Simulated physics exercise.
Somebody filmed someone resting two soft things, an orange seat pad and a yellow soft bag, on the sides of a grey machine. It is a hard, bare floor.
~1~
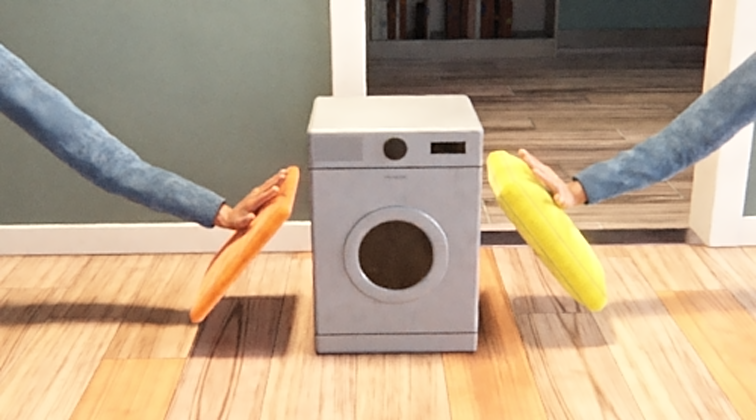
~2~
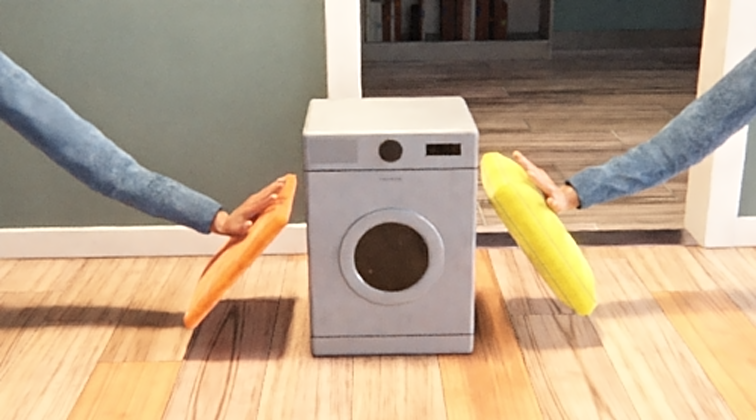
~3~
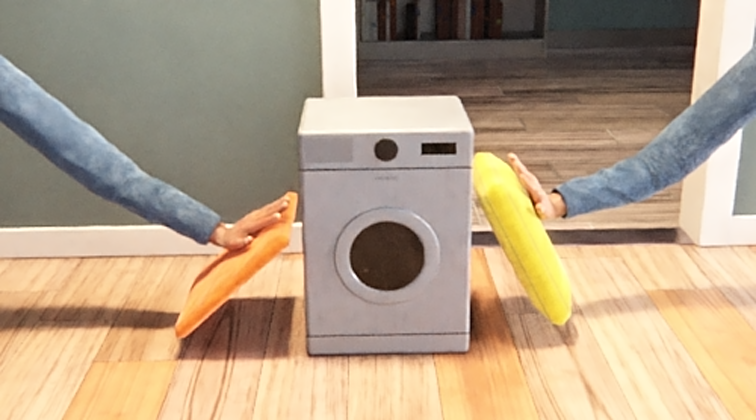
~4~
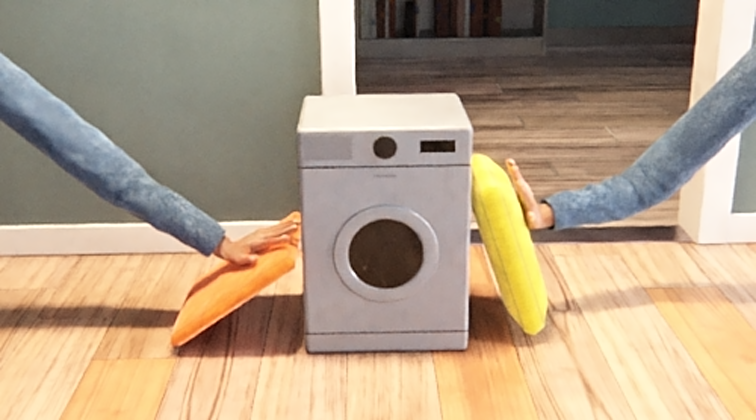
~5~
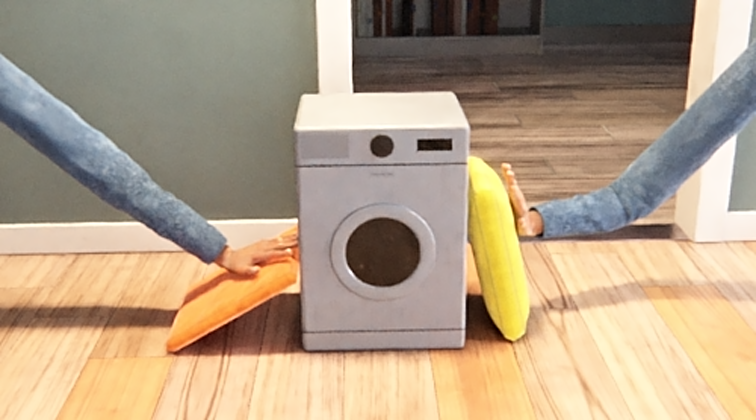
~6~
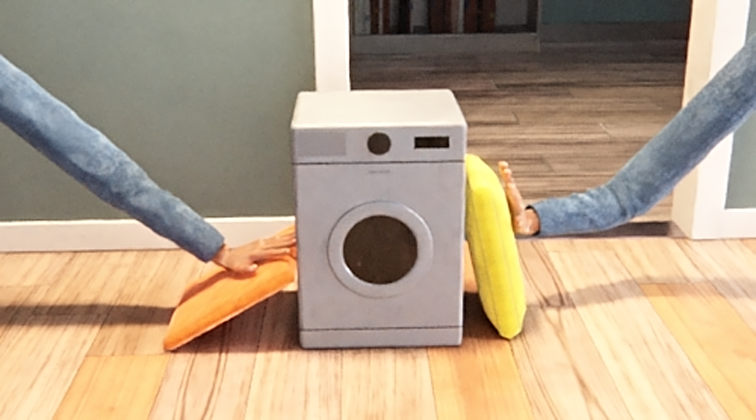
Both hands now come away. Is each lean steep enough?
Outcome: The orange seat pad slumps to the floor and the yellow soft bag remains propped up.
Then, 0.24 s after the last picture, seat pad slipping down near (231, 297); soft bag leaning near (489, 245).
Then, 0.34 s after the last picture, seat pad flat on the floor near (230, 311); soft bag leaning near (489, 245).
At rest, seat pad flat on the floor near (230, 312); soft bag leaning near (489, 245). The orange seat pad slides down flat and the yellow soft bag keeps leaning.
